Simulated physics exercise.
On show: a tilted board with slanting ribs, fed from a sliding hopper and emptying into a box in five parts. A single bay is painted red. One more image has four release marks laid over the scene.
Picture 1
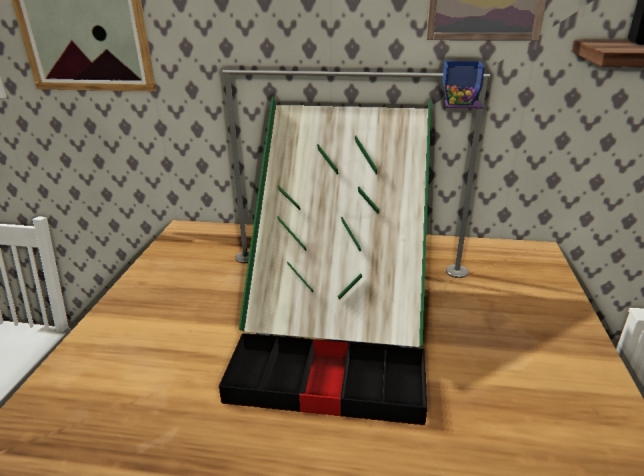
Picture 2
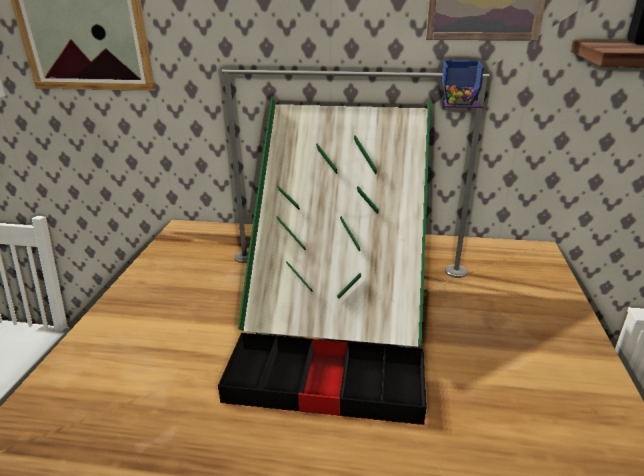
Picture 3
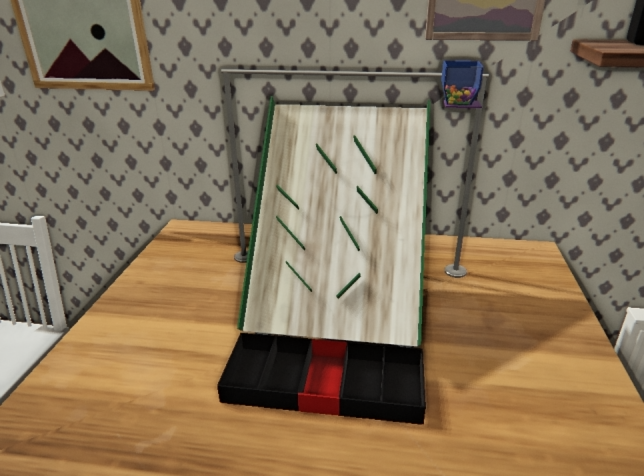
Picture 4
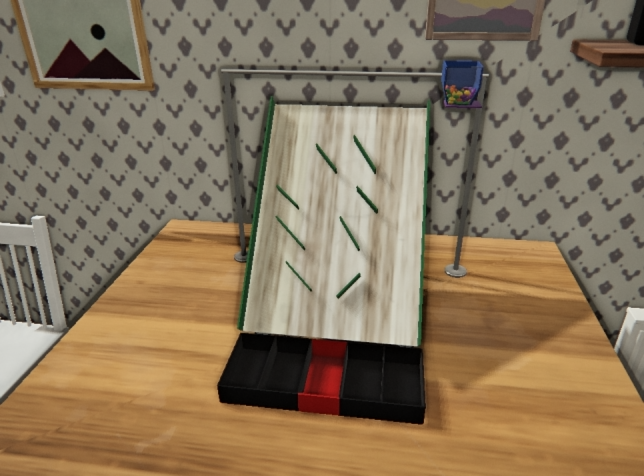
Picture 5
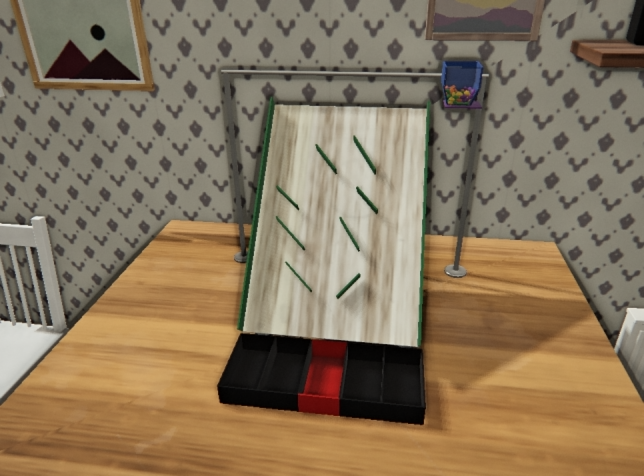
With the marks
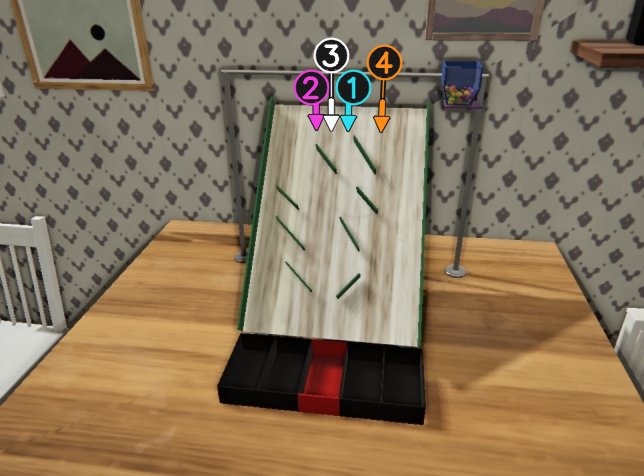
A tilted wooden board with slanting green ribs stood on a table above a black box with one red middle section, while a small blue hopper of colorful bits stayed still at upper right.
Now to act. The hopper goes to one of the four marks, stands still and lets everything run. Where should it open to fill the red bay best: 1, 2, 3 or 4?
Choose 2.
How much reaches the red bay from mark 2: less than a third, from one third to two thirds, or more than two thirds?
It is from one third to two thirds.
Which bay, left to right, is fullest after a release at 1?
It is the fifth one.
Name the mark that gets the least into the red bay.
That is mark 4.
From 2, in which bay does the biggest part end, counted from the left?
The third.
On the marked copy, mark 1 meets the board at (348, 125); mark 2 meets the board at (316, 124); mark 3 meets the board at (331, 125); mark 4 meets the board at (381, 126).
For mark 1, about a tenth in the red bay, the larger part in other bays, just a few outside the box.
For mark 2, roughly half in the red bay, roughly half in other bays, just a few held on the board.
For mark 3, roughly a quarter in the red bay, the larger part in other bays.
For mark 4, not one piece in the red bay, almost all in other bays, just a few outside the box.
